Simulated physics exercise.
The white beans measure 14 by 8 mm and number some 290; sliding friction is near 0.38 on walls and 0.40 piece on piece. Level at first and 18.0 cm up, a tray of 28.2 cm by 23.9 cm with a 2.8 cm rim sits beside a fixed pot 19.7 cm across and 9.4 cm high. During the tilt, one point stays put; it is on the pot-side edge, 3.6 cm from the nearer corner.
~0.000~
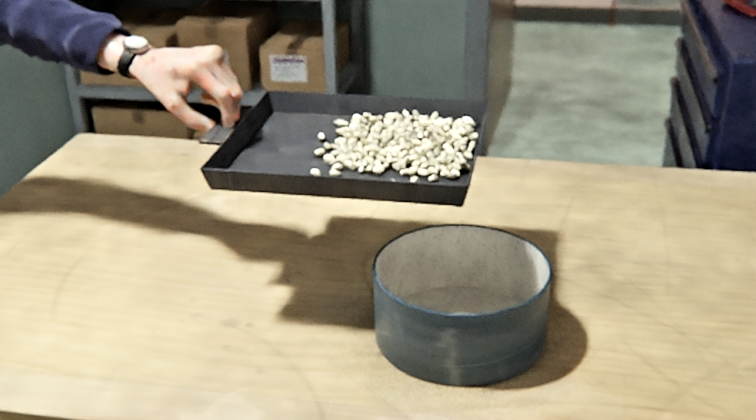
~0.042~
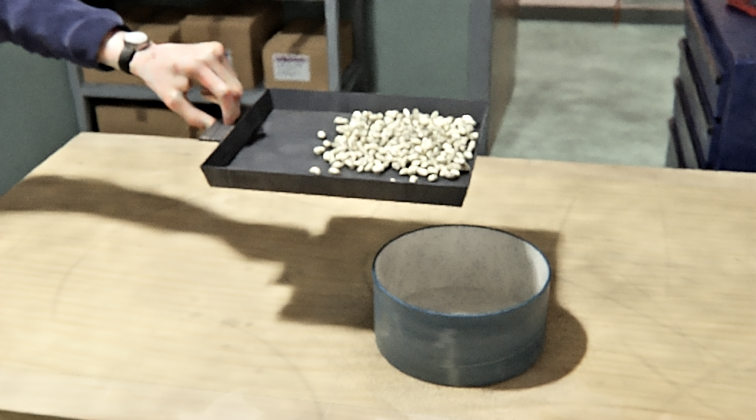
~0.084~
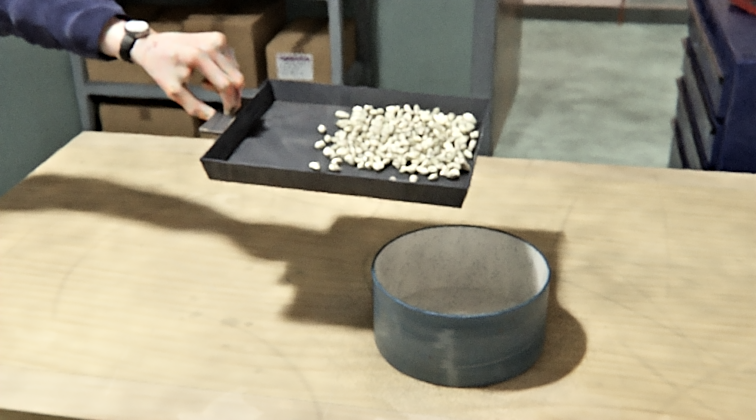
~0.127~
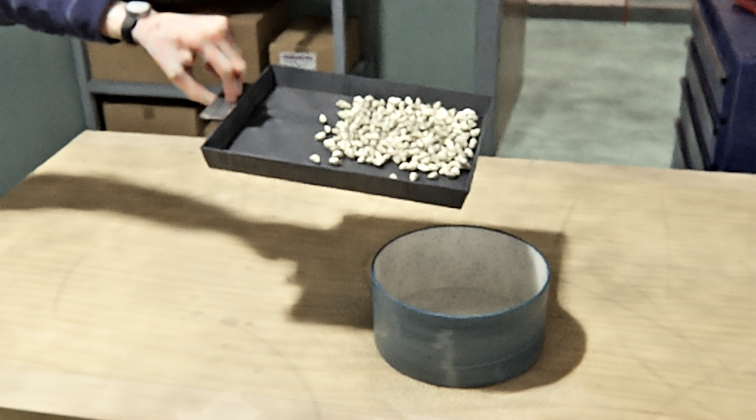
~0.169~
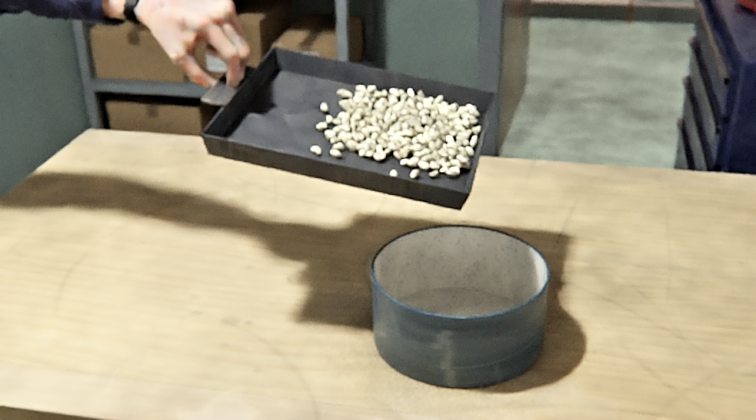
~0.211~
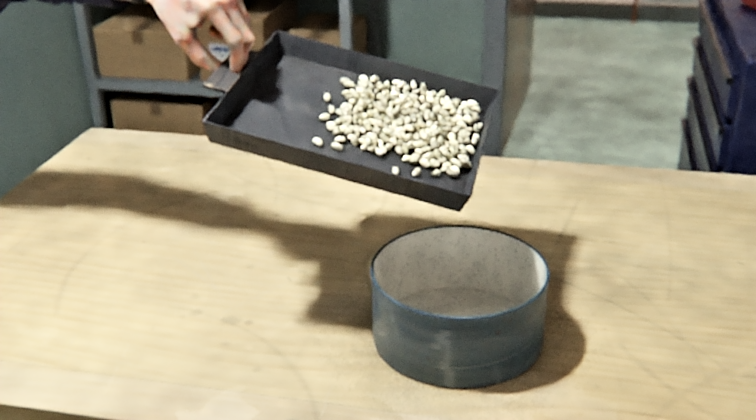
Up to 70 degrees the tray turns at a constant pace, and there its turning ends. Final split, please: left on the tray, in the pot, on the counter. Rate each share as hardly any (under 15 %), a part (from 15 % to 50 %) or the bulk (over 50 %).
Left on the tray: A part; pot: The bulk; counter: Hardly any.
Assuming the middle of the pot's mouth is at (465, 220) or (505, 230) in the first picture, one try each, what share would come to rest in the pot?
Around 5 per cent, then around 20 per cent.
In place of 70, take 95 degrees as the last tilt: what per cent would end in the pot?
90 percent.
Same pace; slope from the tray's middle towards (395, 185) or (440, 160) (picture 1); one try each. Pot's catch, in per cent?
Roughly 65 % for the first direction, roughly 10 % for the second.
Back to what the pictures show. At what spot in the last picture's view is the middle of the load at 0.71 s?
(474, 136) or thereabouts.
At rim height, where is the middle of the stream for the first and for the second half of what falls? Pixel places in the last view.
Earlier half at about (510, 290), later half at about (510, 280) in pixels.
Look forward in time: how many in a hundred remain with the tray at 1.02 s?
60%, roughly.
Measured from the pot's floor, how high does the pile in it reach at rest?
It gets to about 2.5 cm.
After 0.51 s, tilt 42 degrees; the tray holds 100 %, the pot 0 %.
After 0.71 s, tilt 60 degrees; the tray holds 100 %, the pot 0 %.
After 1.02 s, tilt 70 degrees; the tray holds 60 %, the pot 25 %.
In the end, at 3.0 s, tray 35 %, pot 60 %, counter 5 %.
